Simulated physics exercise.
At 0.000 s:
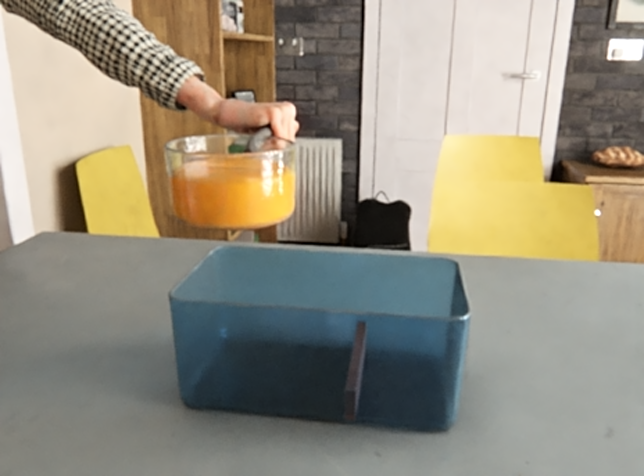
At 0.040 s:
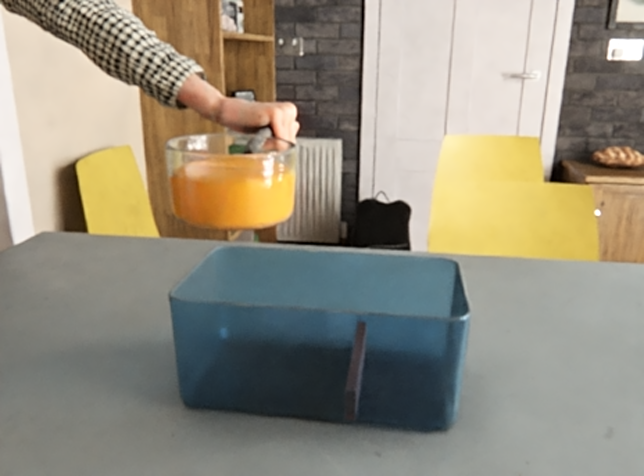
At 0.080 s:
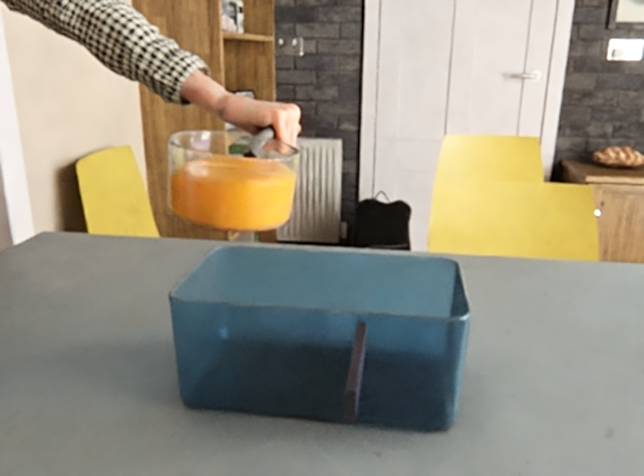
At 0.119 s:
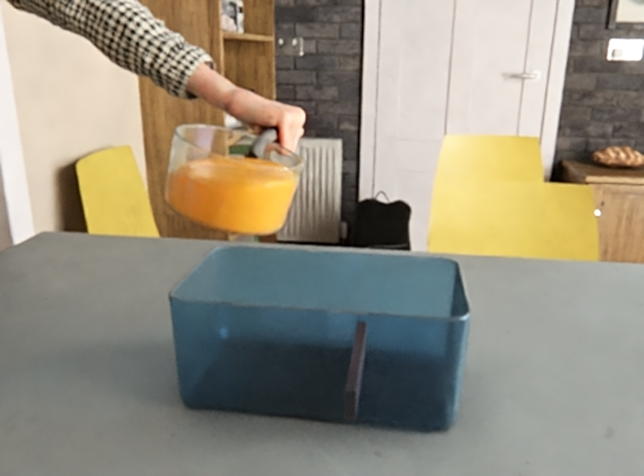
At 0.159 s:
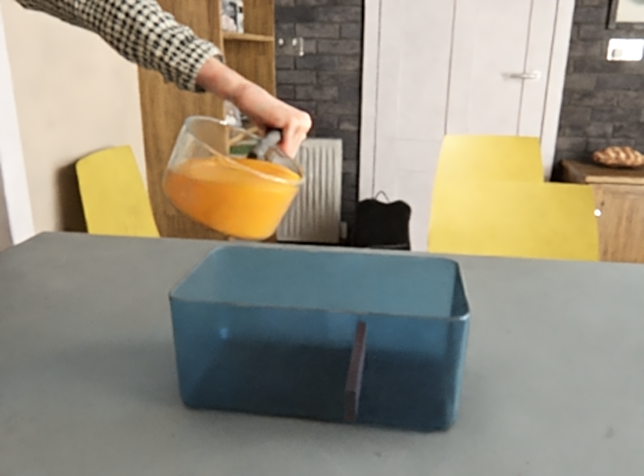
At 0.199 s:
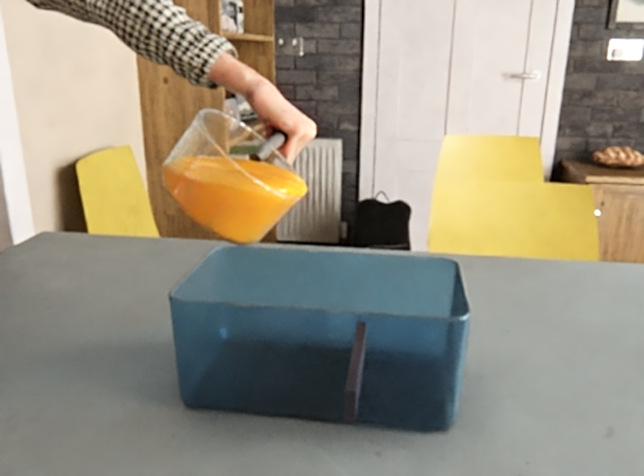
The clip opens on a hand holding a small glass pot of orange juice upright, above and to the left of an empty blue basin on a grey table. The hand tilts the pot to the right, slightly at first and then more steeply, and the juice shifts toward its lowered right rim.
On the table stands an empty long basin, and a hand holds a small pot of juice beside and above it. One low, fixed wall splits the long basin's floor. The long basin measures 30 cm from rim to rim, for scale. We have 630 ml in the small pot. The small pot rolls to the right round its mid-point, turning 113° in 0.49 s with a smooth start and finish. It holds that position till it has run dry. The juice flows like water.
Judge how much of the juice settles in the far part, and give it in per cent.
Some 14 per cent settles in the far part.
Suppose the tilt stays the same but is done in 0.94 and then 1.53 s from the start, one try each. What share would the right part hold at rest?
Near 25 in a hundred on the first go and near 35 in a hundred on the second.
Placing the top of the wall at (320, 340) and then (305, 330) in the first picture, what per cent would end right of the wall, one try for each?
Some 50 in a hundred, then some 70 in a hundred.
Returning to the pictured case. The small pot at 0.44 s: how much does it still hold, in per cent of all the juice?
Close to 22 in a hundred.
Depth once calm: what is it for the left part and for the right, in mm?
I'd expect close to 18 mm on the left and close to 6 mm on the right.
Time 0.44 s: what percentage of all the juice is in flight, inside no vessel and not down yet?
Near 32 per cent at that moment.
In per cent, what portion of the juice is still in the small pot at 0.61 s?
3 per cent or thereabouts.
After 0.44 s the tilt is 110° and 21 per cent is still to pour, 46 is left of the wall and 1 right of it.
After 0.61 s the tilt is 113° and 3 per cent is still to pour, 83 is left of the wall and 7 right of it.
After 0.79 s the tilt is 113° and 0 per cent is still to pour, 81 is left of the wall and 13 right of it.
After 0.99 s the tilt is 113° and 0 per cent is still to pour, 81 is left of the wall and 14 right of it.
In the end 81 per cent lies left of the wall, 14 right of it and 5 outside.
